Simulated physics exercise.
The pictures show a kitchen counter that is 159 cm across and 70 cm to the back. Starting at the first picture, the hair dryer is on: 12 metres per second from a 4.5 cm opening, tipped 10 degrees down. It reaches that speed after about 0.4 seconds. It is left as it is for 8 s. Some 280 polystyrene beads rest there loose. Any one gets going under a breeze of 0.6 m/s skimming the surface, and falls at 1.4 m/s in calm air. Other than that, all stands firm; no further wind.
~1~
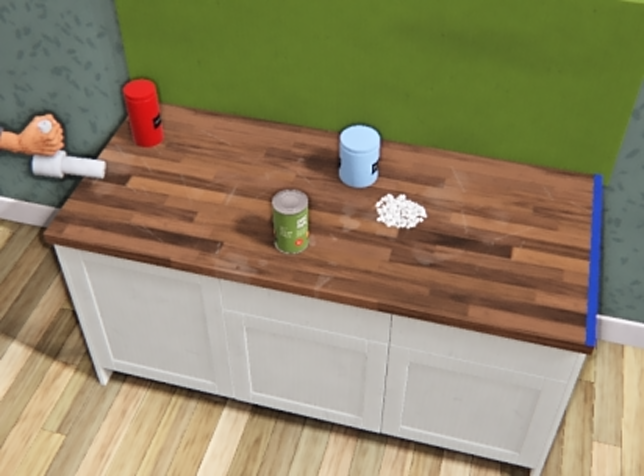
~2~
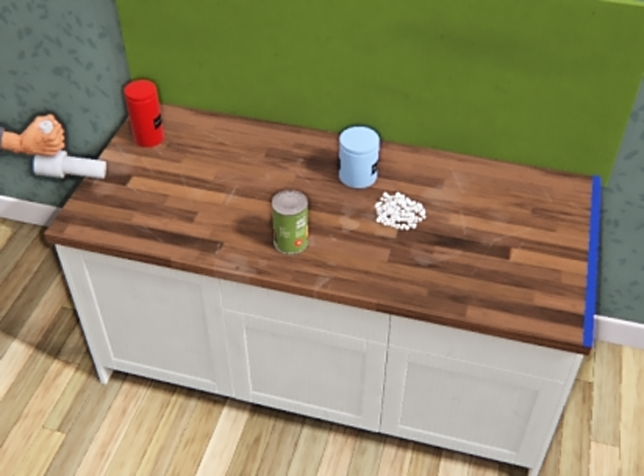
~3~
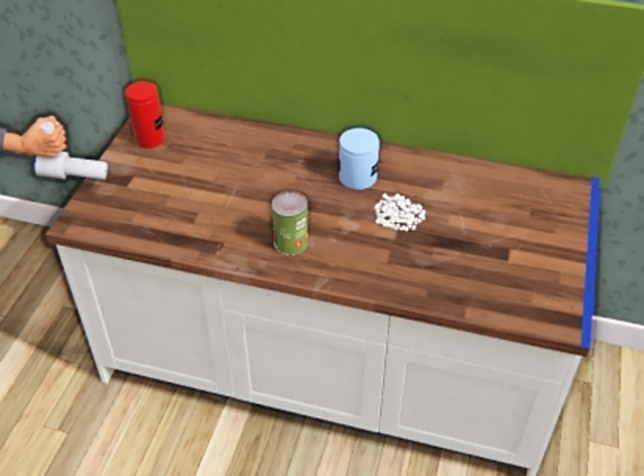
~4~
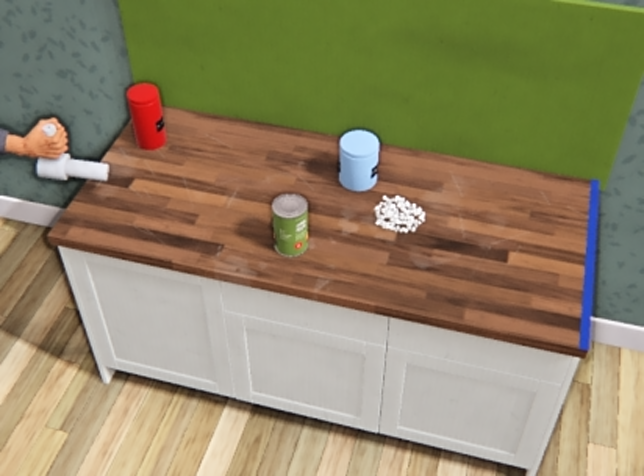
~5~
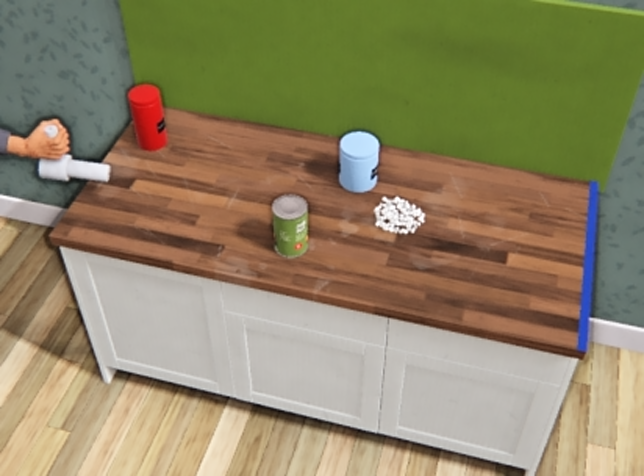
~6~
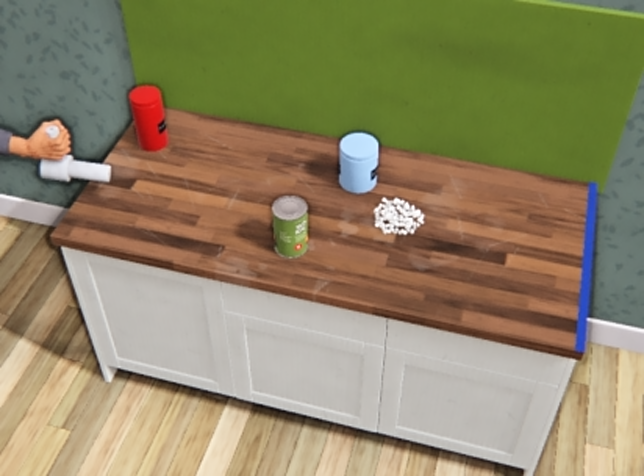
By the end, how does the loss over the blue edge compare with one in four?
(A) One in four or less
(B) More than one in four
More than one in four (B).
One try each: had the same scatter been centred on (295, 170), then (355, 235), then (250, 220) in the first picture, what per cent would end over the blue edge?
100, 80 and 40 in a hundred, respectively.
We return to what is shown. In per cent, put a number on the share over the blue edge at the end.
My estimate is around 100 %.
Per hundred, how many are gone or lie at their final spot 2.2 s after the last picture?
100 %.
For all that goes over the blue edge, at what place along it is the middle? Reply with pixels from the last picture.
The middle crossing sits close to (592, 250) in the last picture.
Then, 1.2 s after the last picture, 17 % are on the move or not yet settled, 88 % are over the blue edge.
Then, 2.2 s after the last picture, 0 % are on the move or not yet settled, 100 % are over the blue edge.
Then, 4.0 s after the last picture, 0 % are on the move or not yet settled, 100 % are over the blue edge.
Then, 7.6 s after the last picture, at the end, 100 % are over the blue edge.
